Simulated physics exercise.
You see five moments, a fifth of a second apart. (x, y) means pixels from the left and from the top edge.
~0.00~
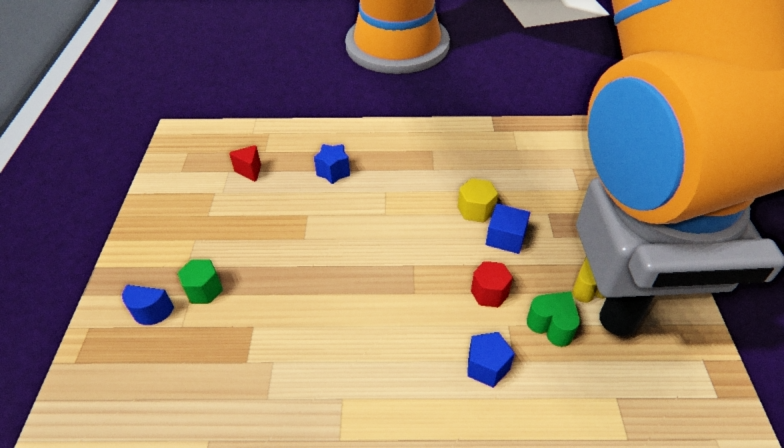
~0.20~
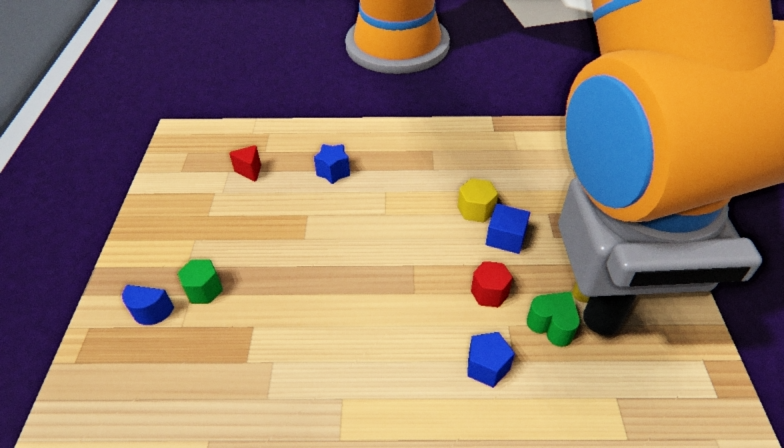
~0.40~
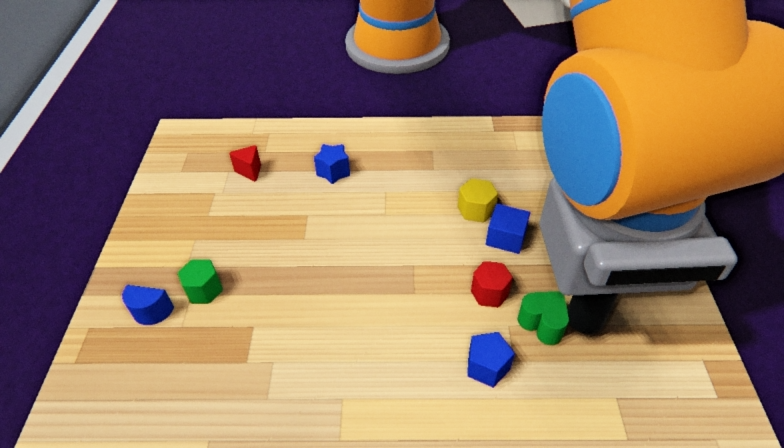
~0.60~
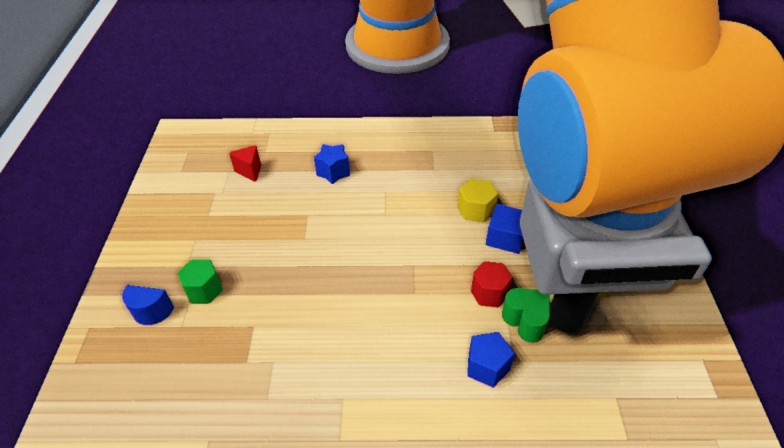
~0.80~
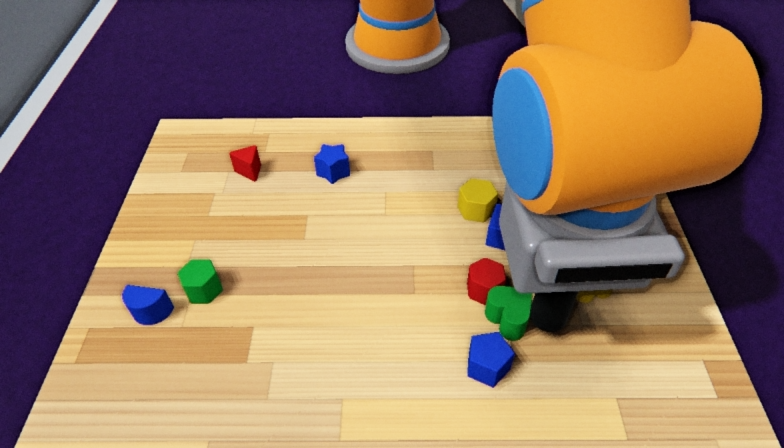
Orange robot arm moving left across a wooden board, its black stick pushing a green heart, which nudges a red hexagonal block.
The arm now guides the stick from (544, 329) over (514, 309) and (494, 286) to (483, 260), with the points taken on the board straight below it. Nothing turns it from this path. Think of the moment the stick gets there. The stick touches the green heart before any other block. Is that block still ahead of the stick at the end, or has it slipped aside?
Shed along the way.
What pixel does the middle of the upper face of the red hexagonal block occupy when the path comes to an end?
At roughly (452, 240).
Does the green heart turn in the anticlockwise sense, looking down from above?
Final answer: Yes.
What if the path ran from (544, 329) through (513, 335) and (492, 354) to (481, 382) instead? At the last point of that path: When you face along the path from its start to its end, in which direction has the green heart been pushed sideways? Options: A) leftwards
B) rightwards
Choice B: Rightwards.
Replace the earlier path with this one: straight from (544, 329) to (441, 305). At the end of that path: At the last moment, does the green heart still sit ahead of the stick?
It seems so.
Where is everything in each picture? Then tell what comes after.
In the first frame, stick's lower end (618, 320); red hexagonal block (493, 275); blue square piece (510, 219); green heart (558, 308).
In the second frame, stick (602, 320); blocks still.
In the third frame, stick (585, 319); green heart (548, 307).
In the fourth frame, stick (567, 318); green heart (531, 304).
In the fifth frame, stick (548, 317); red hexagonal block (488, 272); blue square piece partly hidden; green heart (513, 302).
The first path, step by step. Halfway along, stick (505, 286); red hexagonal block (475, 261), turned 20° clockwise; green heart (475, 294), turned 25° anticlockwise.
At the end, stick (485, 248); red hexagonal block (452, 240), turned 45° anticlockwise; blue square piece still; green heart (474, 293), turned 35° anticlockwise.
